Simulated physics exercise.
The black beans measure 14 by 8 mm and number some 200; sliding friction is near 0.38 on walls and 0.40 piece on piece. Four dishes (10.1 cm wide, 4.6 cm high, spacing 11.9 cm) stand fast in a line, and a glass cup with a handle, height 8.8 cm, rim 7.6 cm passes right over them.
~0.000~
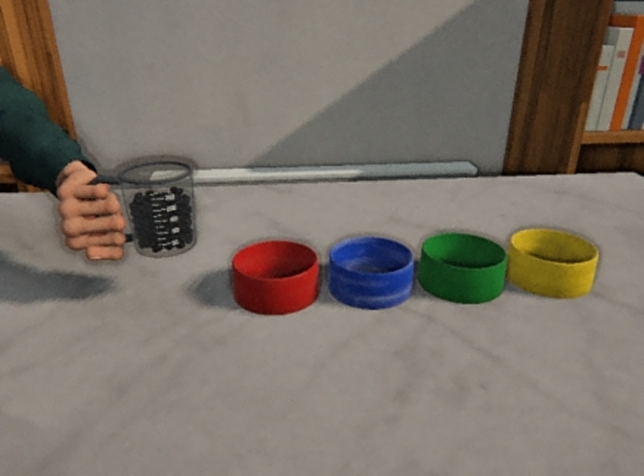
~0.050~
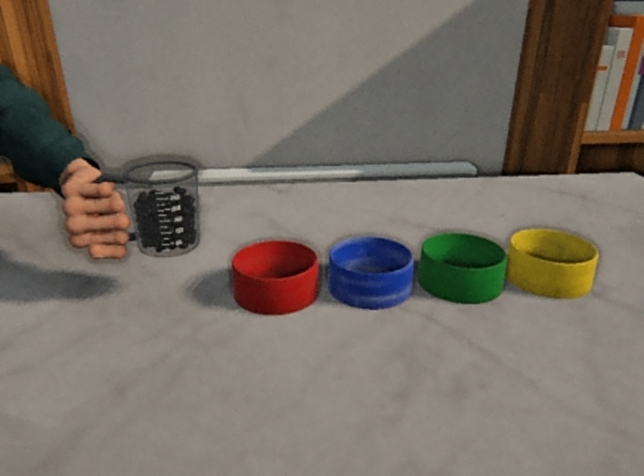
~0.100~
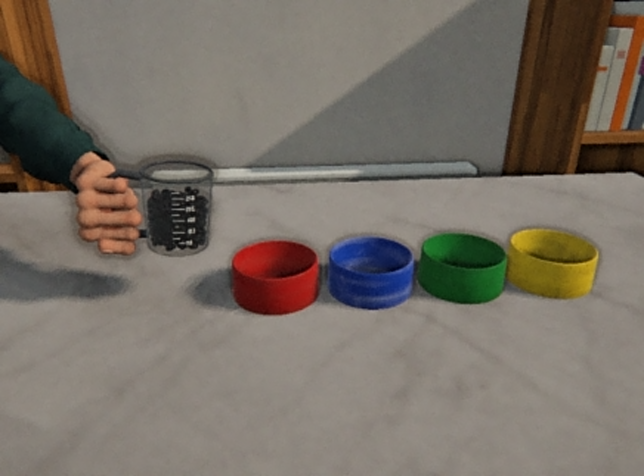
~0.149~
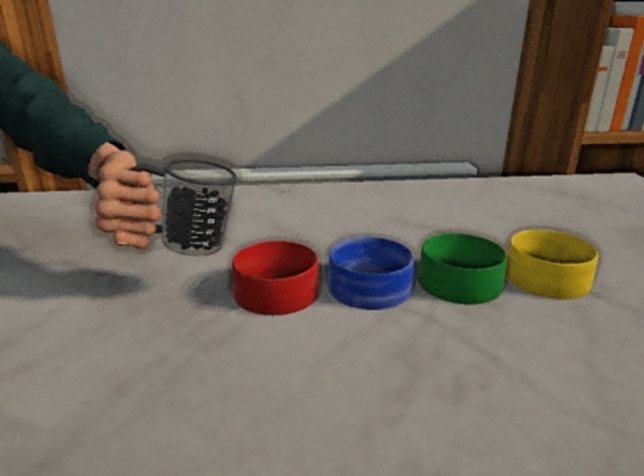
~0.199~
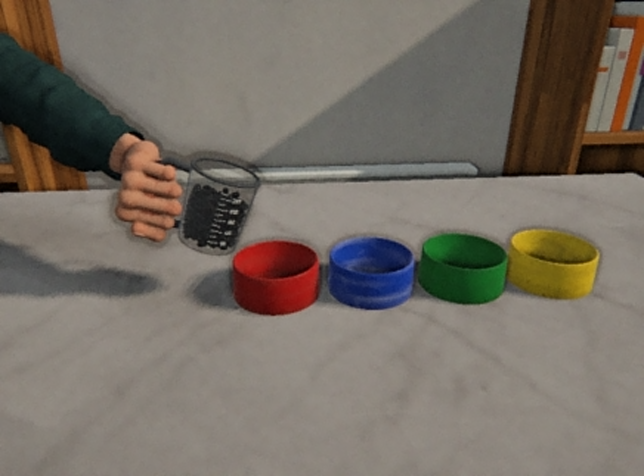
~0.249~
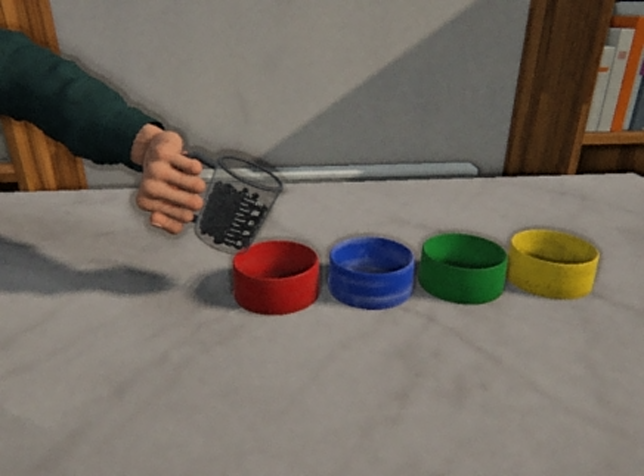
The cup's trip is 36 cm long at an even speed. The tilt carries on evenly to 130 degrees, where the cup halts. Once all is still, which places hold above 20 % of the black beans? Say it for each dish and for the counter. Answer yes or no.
Red: No, blue: No, green: Yes, yellow: No, counter: Yes.
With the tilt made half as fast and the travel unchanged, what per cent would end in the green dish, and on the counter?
Then: Green 70, counter 20.
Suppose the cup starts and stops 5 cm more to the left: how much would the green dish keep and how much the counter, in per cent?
Then: Green 100; counter 0.
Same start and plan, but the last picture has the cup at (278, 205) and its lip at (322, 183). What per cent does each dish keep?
Red 0; blue 0; green 80; yellow 10.
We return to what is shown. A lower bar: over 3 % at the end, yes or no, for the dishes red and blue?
Red no; blue no.
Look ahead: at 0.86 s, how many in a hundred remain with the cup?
About 90 per cent.
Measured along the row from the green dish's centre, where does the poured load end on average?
About 5 cm to its right.
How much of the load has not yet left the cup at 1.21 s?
Some 0 per cent of the load.
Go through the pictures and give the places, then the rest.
The first picture shows cup at (161, 209), tilt 0 degrees, lip at (191, 171), moved 0.0 cm; middle of the pieces at (164, 220); red dish at (275, 259); blue dish at (371, 255); green dish at (464, 250); yellow dish at (553, 246).
The second picture shows cup at (165, 209), tilt 1 degrees, lip at (196, 172), moved 0.5 cm; middle of the pieces at (168, 220).
The third picture shows cup at (178, 208), tilt 6 degrees, lip at (212, 174), moved 1.9 cm; middle of the pieces at (180, 220).
The fourth picture shows cup at (197, 208), tilt 12 degrees, lip at (235, 178), moved 4.0 cm; middle of the pieces at (197, 219).
The fifth picture shows cup at (217, 207), tilt 19 degrees, lip at (259, 182), moved 6.2 cm; middle of the pieces at (216, 218).
The sixth picture shows cup at (236, 206), tilt 26 degrees, lip at (282, 186), moved 8.4 cm; middle of the pieces at (234, 217); red dish at (276, 259); blue dish at (372, 255); green dish at (464, 251); yellow dish at (554, 247). The cup turns about 140 degrees a second and travels 44 cm a second.
Then, at 0.61 s, tilt 76 degrees; cup holds 100 %.
Then, at 0.86 s, tilt 111 degrees; cup holds 90 %, green 10 %.
After 1.21 s, tilt 130 degrees; cup holds 0 %, green 50 %, yellow 10 %.
In the end, at 2.2 s, red 0 %, blue 0 %, green 50 %, yellow 10 %, counter 40 %.
